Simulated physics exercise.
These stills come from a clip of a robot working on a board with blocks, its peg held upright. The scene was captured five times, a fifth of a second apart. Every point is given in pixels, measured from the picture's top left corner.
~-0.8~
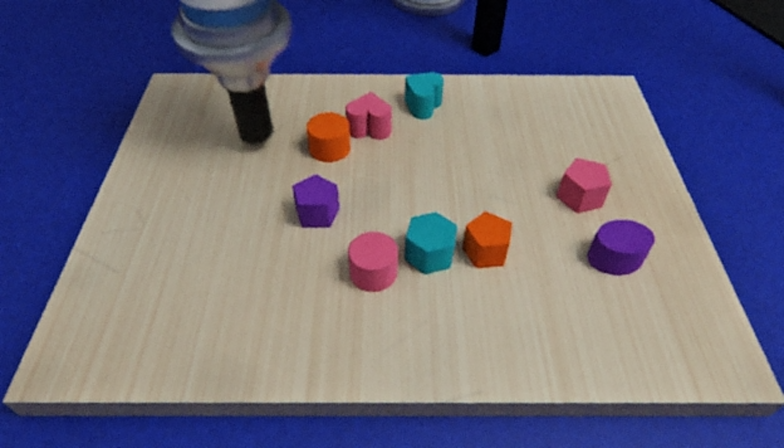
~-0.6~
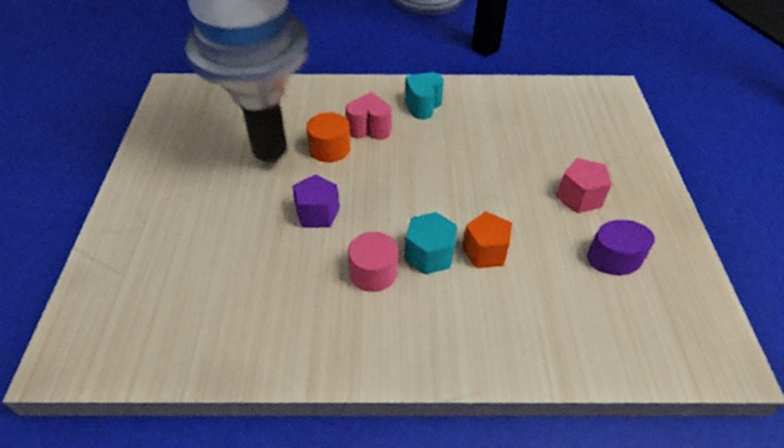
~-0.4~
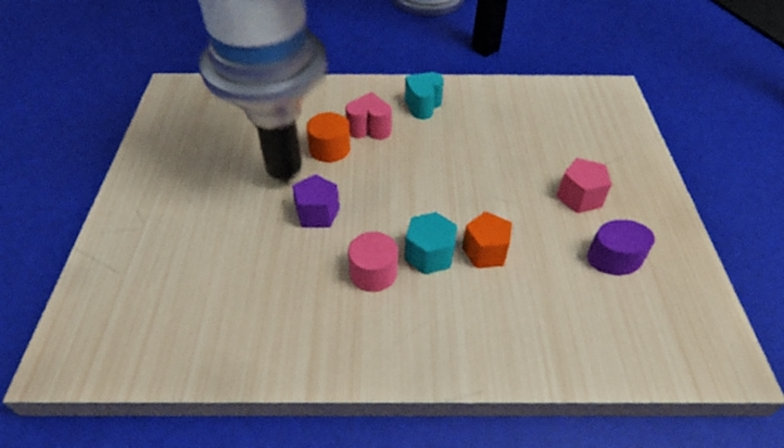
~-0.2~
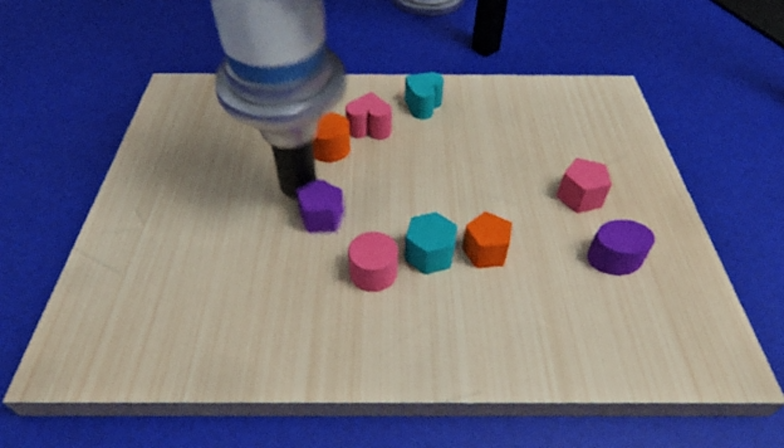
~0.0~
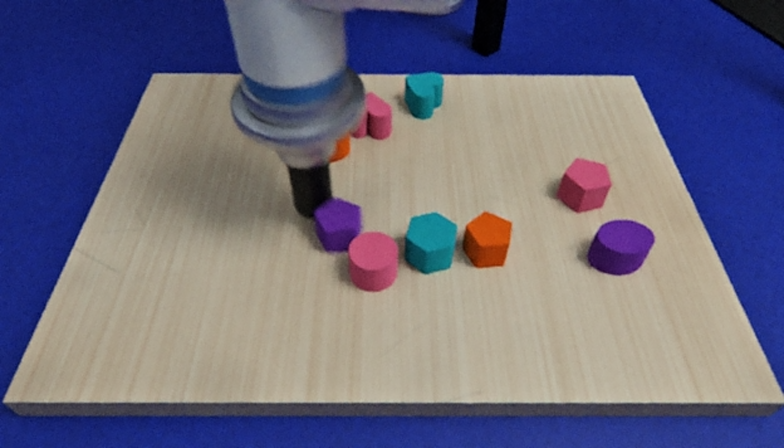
A robot arm moves down and right across the board, pushing a purple pentagon block.
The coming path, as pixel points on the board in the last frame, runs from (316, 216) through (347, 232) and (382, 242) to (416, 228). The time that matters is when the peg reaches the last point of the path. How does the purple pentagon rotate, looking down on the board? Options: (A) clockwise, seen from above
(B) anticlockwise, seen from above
Answer: A.
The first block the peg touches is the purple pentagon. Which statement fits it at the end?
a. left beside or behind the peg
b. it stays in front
My pick is a.
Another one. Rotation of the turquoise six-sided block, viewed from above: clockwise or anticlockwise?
Overhead view: Anti-clockwise.
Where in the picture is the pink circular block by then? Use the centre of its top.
Close to (404, 288).
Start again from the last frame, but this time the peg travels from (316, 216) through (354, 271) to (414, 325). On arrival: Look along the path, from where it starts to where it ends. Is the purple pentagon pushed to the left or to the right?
The shift is leftward.
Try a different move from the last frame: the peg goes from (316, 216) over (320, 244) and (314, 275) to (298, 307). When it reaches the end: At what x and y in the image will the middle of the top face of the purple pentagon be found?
At (359, 231).
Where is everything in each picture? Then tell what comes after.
The first picture shows lower end of the peg (257, 134), tops of blocks, purple pentagon (314, 190), pink circular block (373, 250), turquoise six-sided block (432, 231), orange pentagon (491, 229).
The second picture shows peg (270, 151), blocks as before.
The third picture shows peg (284, 169), blocks as before.
The fourth picture shows peg (299, 187), purple pentagon (319, 195).
The fifth picture shows peg (314, 206), purple pentagon (338, 214), pink circular block (373, 250), turquoise six-sided block (432, 231), orange pentagon (491, 229).
The first path, step by step. One third of the way, peg (347, 223); purple pentagon (372, 233); pink circular block (392, 269).
Two thirds of the way, peg (383, 232); purple pentagon (403, 248), turned 20° clockwise; pink circular block (404, 287); turquoise six-sided block (449, 234), turned 35° anticlockwise; orange pentagon (494, 228).
At the end, peg (417, 218); purple pentagon (405, 248), turned 20° clockwise; pink circular block (404, 288); turquoise six-sided block (450, 234), turned 35° anticlockwise; orange pentagon (494, 227).
